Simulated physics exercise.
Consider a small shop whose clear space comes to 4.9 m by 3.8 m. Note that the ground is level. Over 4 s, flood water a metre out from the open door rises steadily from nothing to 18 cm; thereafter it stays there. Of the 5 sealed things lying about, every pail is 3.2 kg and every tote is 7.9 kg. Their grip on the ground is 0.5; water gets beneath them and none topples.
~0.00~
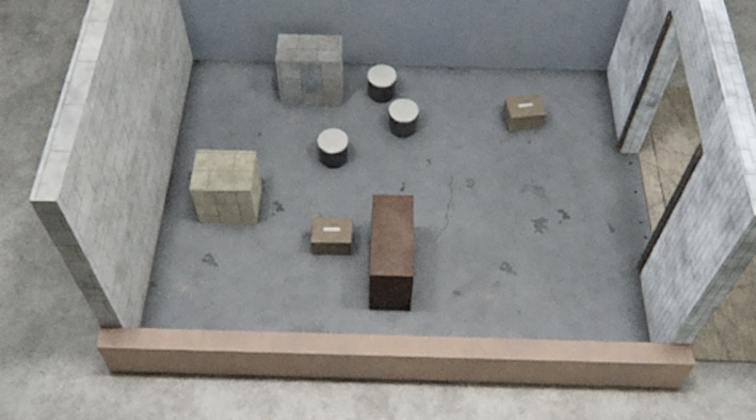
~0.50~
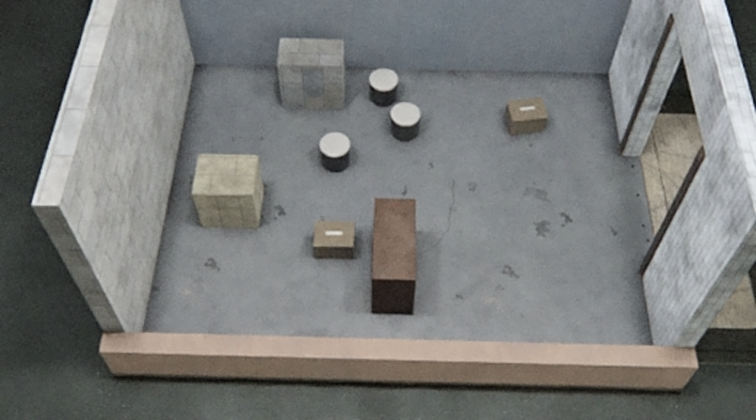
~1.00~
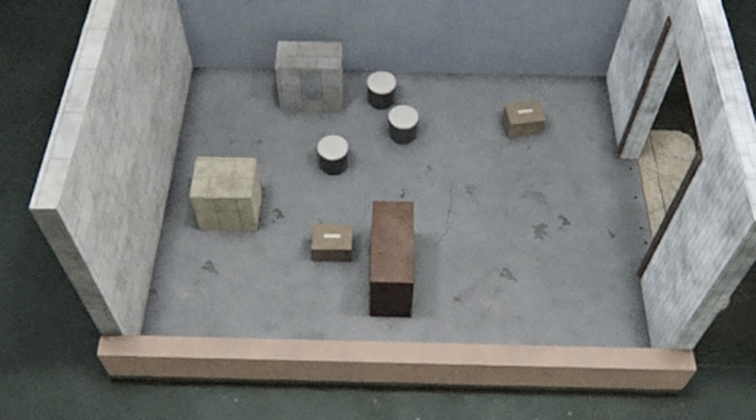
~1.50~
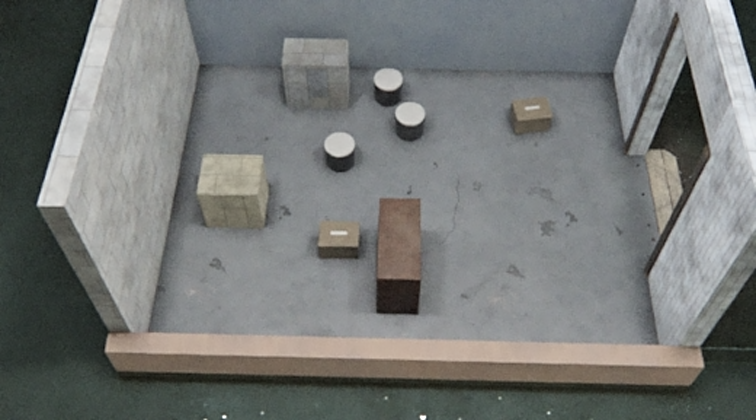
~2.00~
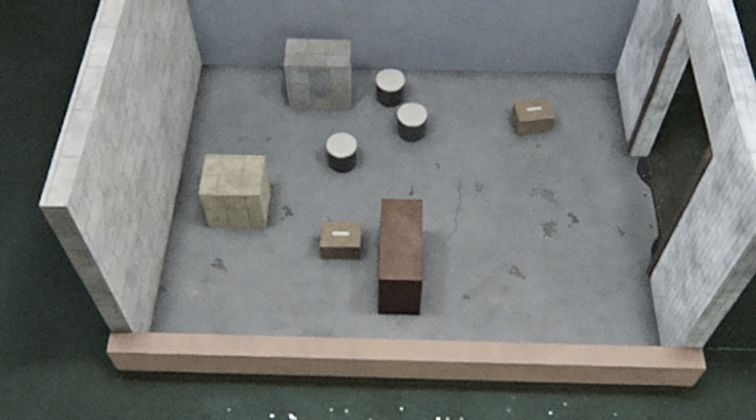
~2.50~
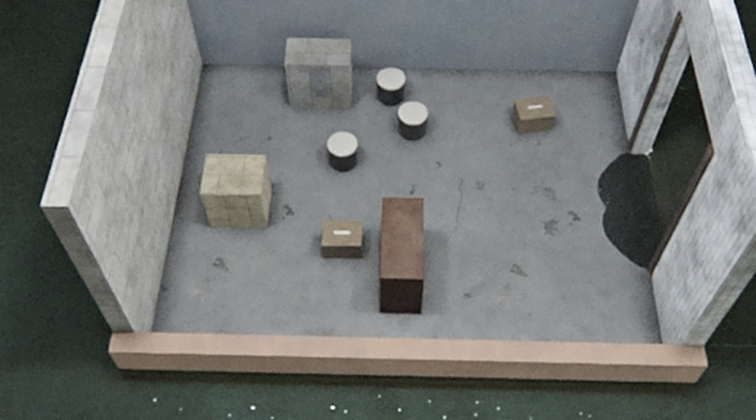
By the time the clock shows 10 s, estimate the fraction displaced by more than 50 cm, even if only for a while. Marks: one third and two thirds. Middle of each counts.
The number moved that far will range a third to two thirds.
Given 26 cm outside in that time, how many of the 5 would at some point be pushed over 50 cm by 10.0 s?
Count under that change: 2.
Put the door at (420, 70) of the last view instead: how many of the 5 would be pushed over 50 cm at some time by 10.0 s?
4.
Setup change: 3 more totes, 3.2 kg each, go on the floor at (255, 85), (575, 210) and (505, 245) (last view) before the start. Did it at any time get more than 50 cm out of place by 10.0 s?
In order: Below the mark, above the mark, above the mark.
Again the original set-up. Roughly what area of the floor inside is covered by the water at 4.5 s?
Some 6.0 m2.
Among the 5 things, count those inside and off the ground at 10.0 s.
At that point I count 3.
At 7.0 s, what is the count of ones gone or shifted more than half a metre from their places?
By then the count is 2.
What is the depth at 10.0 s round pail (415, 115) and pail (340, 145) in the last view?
Close to 8 and 9 centimetres.
After 3.5 s 0 of 5 are over 50 cm from their spots; 0 afloat.
After 4.5 s 0 of 5 are over 50 cm from their spots; 0 afloat.
After 7.0 s 2 of 5 are over 50 cm from their spots; 2 afloat.
After 10.0 s 2 of 5 are over 50 cm from their spots, and 2 have been at some point; 3 afloat.
